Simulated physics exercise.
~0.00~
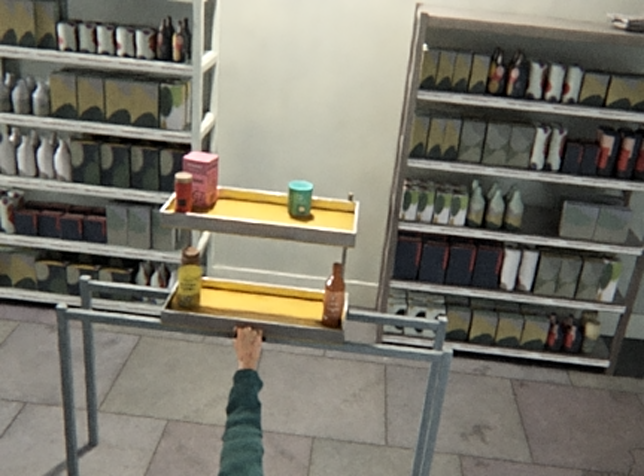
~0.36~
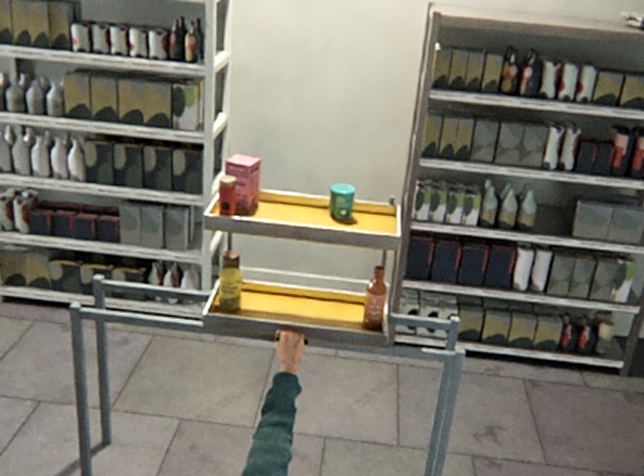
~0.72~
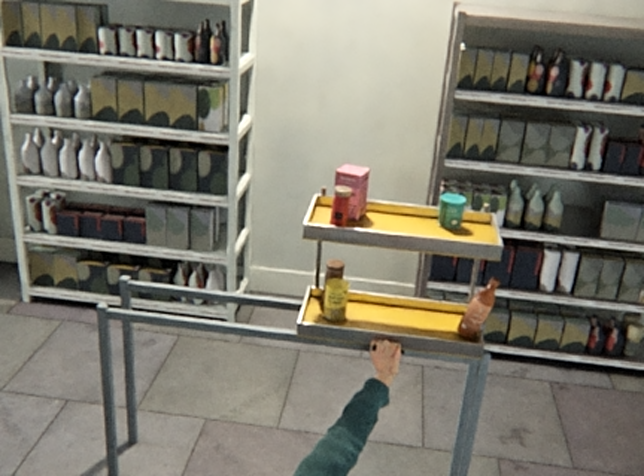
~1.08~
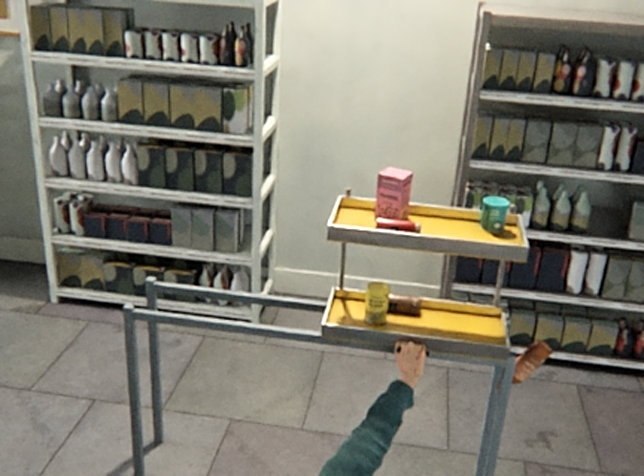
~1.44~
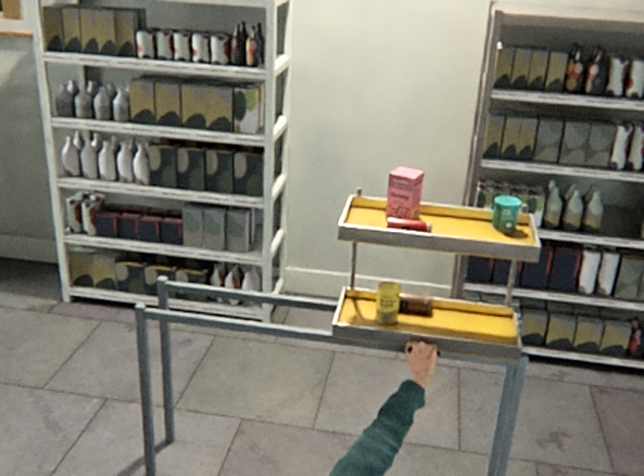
A hand pulled a two-level yellow tray to the right along a metal frame, and the orange bottle tipped off the edge while a red shaker and a brown jar fell over, leaving the pink carton upright beside the turquoise tin.
